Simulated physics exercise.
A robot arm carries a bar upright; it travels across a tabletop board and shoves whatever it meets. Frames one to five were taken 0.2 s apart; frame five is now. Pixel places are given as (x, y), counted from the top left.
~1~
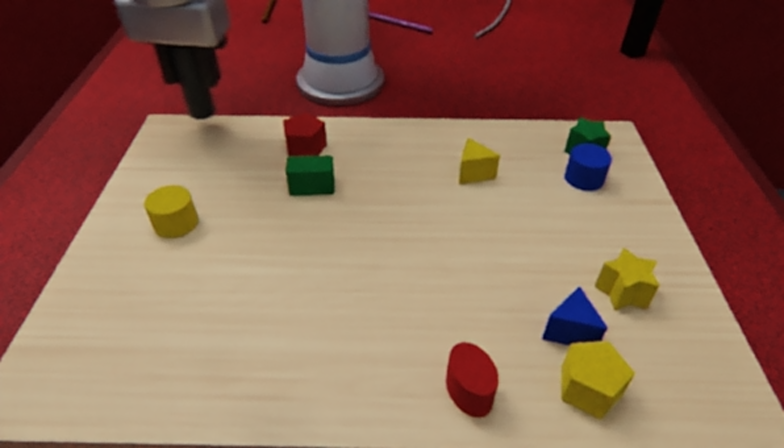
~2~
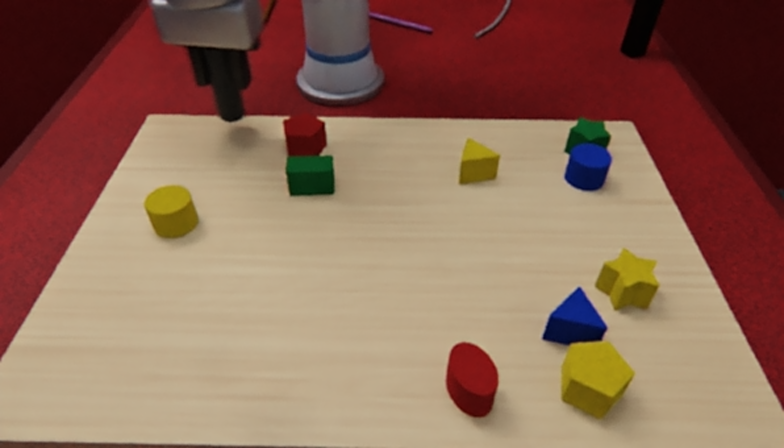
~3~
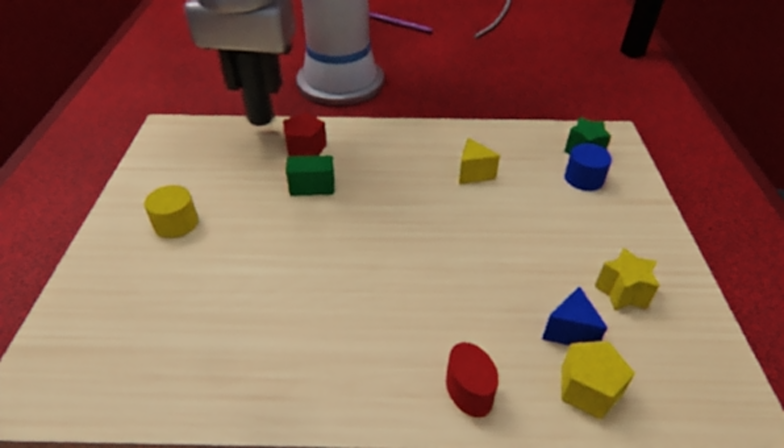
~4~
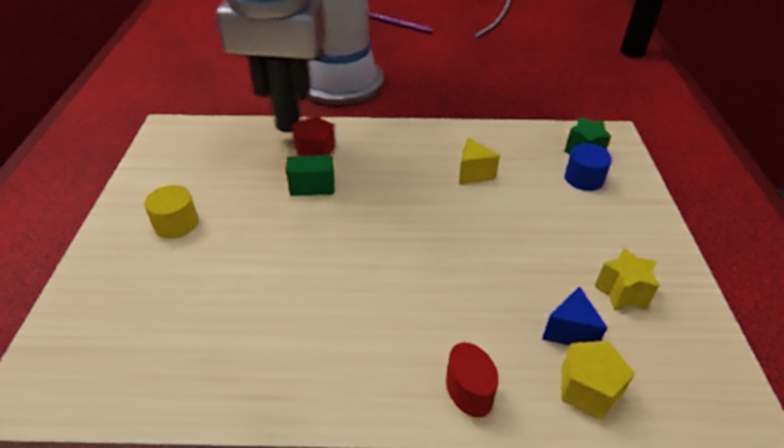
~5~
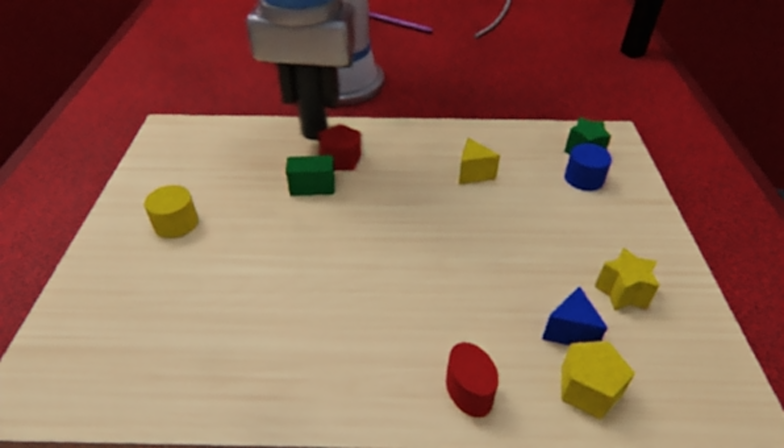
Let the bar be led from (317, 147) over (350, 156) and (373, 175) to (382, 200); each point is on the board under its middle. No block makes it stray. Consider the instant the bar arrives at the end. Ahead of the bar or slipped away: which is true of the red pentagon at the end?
I think it loses its spot in front.
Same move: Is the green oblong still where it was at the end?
I expect so.
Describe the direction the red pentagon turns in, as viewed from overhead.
Viewed from above: Anti-clockwise.
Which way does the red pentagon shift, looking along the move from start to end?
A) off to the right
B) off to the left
My answer is option B.
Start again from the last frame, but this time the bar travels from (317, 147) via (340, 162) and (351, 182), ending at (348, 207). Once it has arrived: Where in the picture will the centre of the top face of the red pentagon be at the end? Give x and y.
Answer: (384, 154).
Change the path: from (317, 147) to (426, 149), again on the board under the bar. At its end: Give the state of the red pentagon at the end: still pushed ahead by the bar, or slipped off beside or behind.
The block lies off to the side or behind.
On the path given first. One third of the way, bar at (349, 144); red pentagon at (374, 147).
Two thirds of the way, bar at (373, 162); red pentagon at (405, 161), turned 20° anticlockwise.
At the end, bar at (382, 186); green oblong still; red pentagon at (417, 169), turned 60° anticlockwise.
